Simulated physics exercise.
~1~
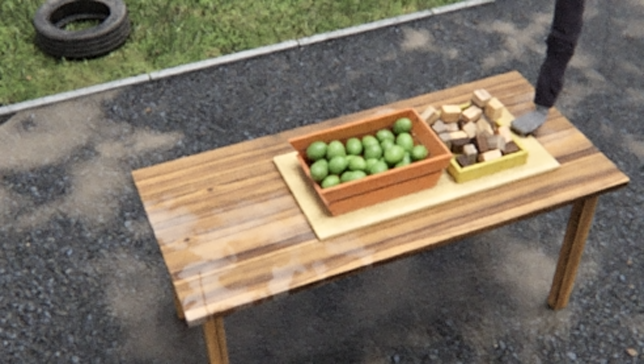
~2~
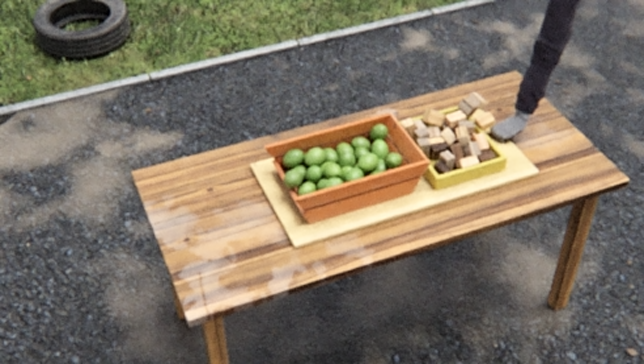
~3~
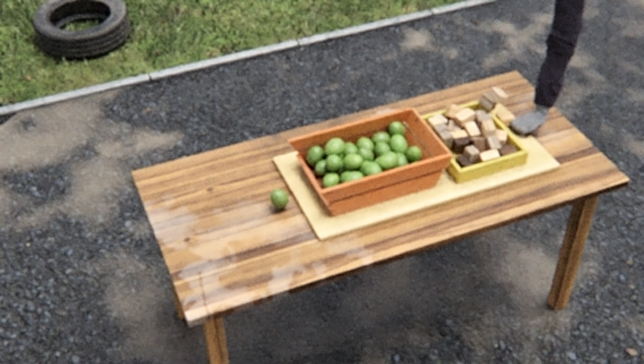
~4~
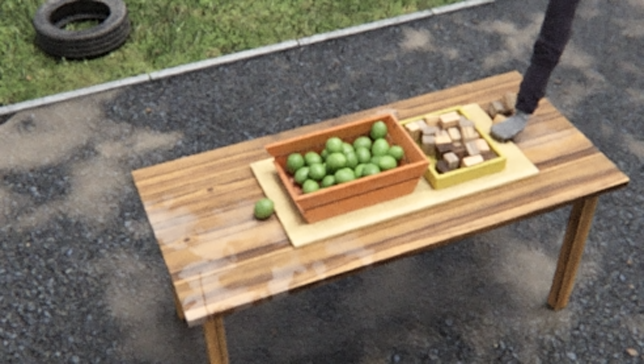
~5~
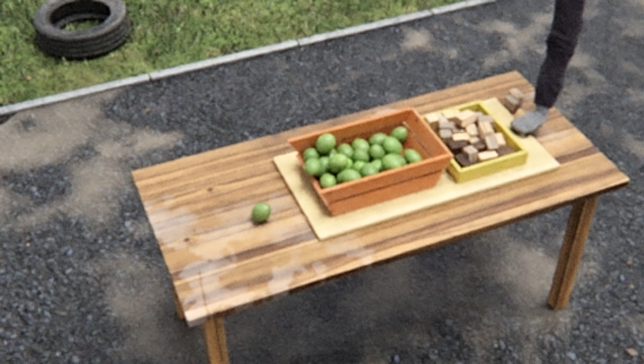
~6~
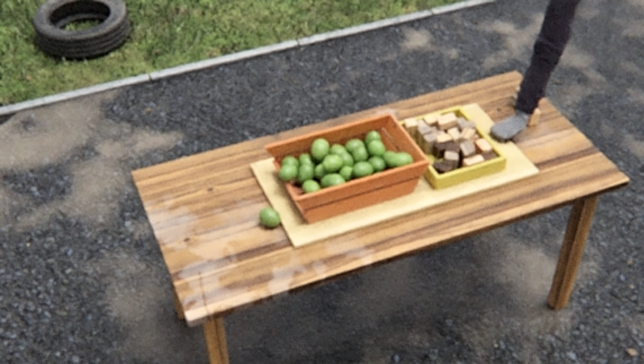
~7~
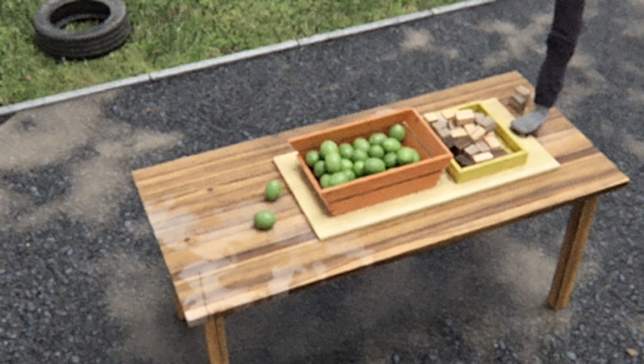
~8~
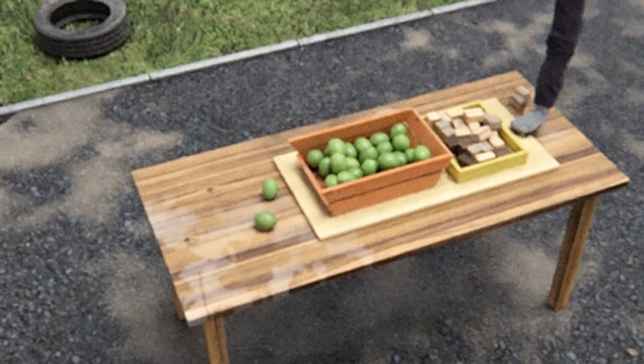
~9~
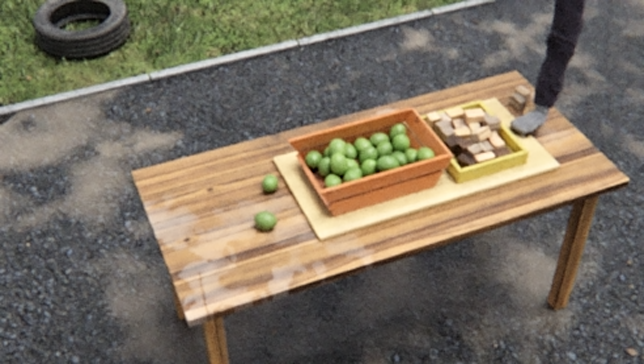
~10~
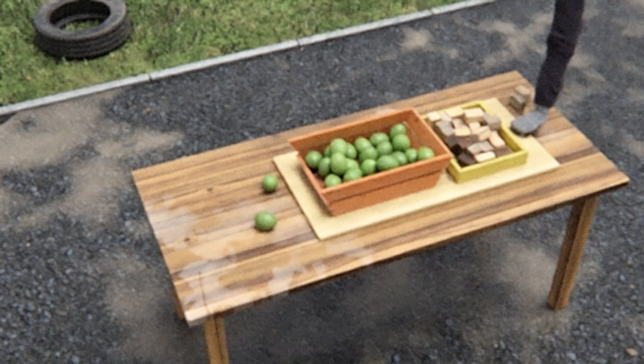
A board carrying two trays slides back and forth, spilling two limes and some blocks.
